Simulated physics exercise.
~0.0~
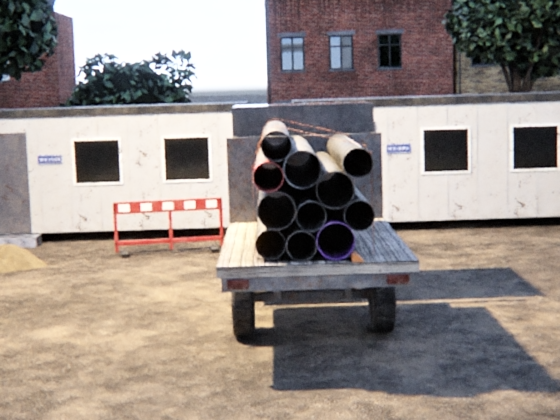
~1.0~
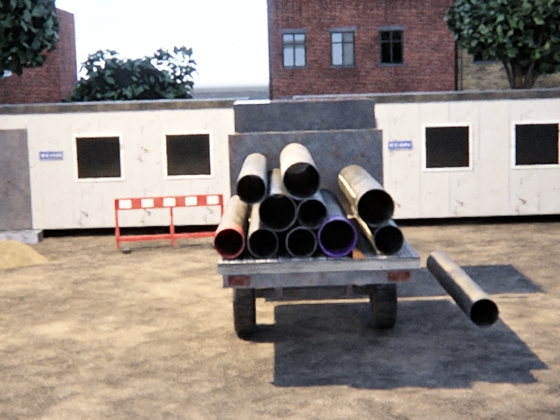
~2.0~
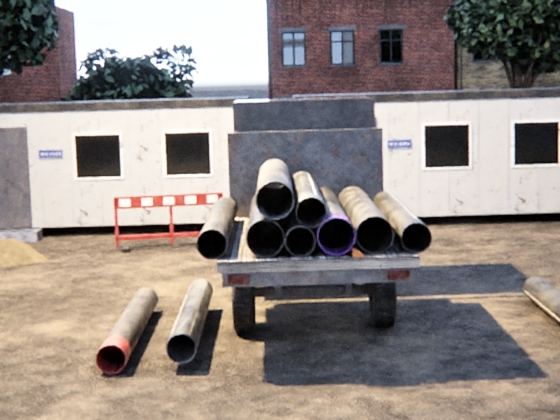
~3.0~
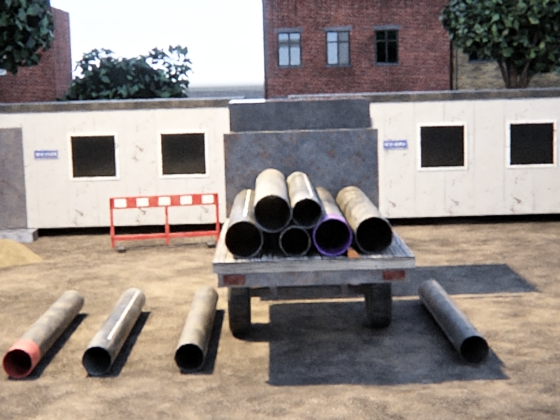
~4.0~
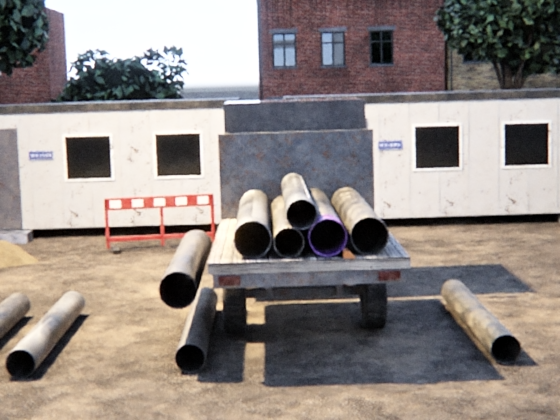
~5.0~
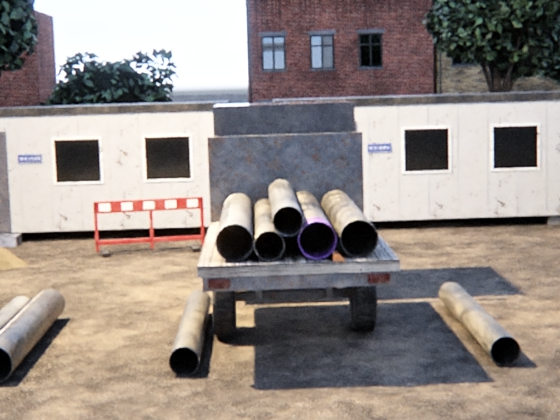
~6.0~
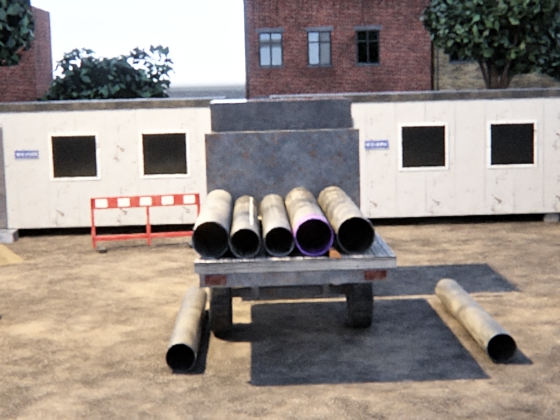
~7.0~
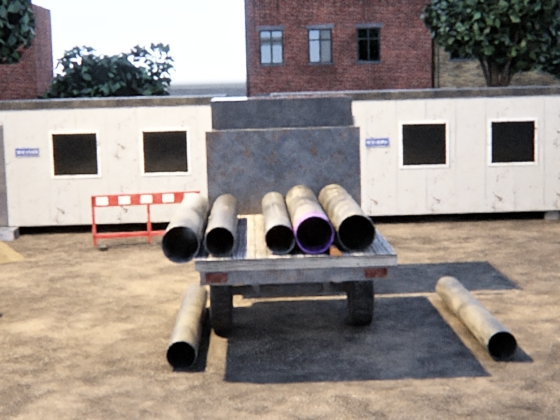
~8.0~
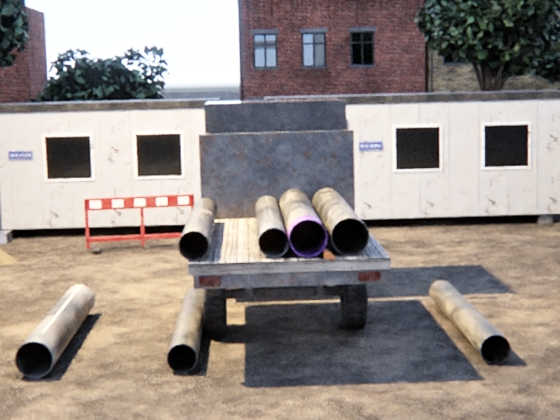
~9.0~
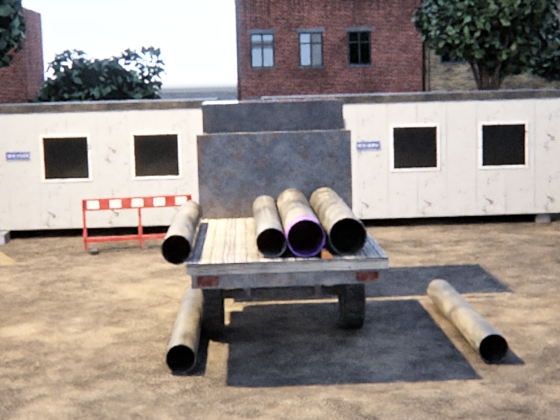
In a dirt yard, stacked pipes spill off both sides of a flatbed, the red one dropping left, the purple one staying aboard.
